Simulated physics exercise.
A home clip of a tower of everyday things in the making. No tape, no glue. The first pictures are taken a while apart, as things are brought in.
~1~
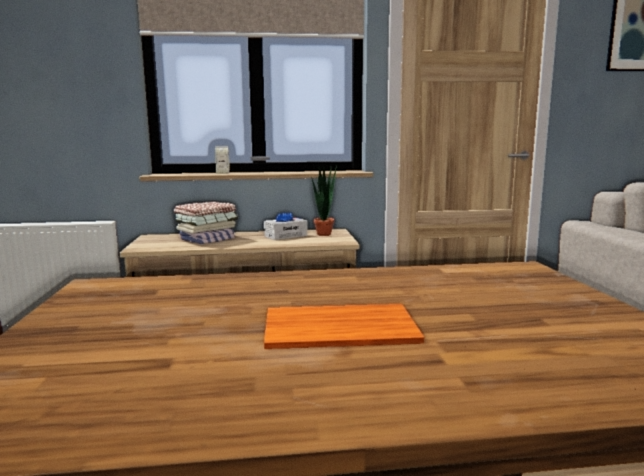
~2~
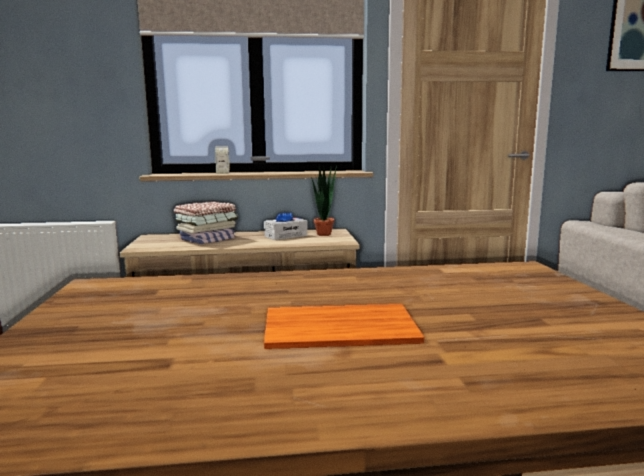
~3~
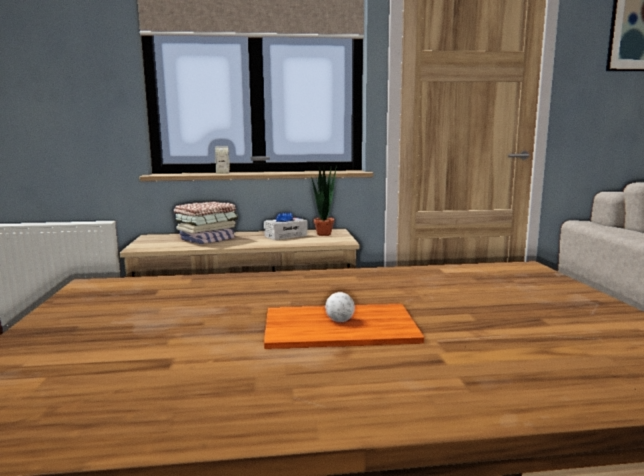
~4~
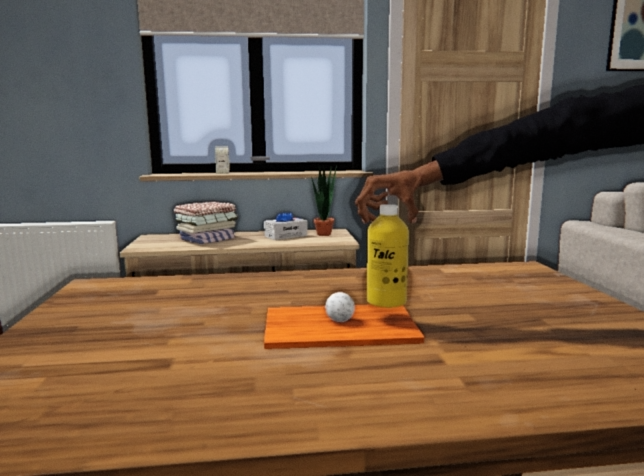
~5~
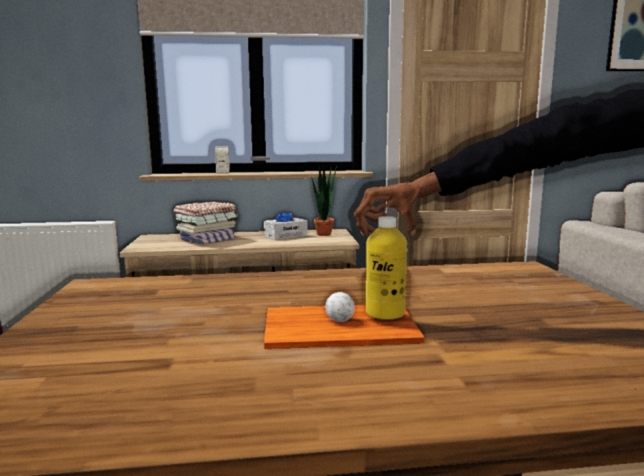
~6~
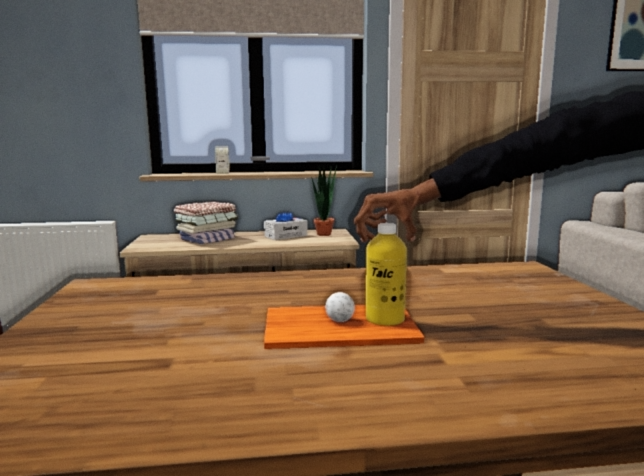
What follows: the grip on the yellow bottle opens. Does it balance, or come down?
As it turns out, it holds.
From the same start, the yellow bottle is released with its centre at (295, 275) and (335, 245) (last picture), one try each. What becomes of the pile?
First, it keeps its balance; second, it loses its balance.
Then, 0.20 s past the last view, nothing moves.
Then, 0.30 s past the last view, yellow bottle resting near (386, 273).
Finally, all 3 still in place. Final places as the last picture's camera would see them, yellow bottle near (386, 273). The pile keeps its balance.
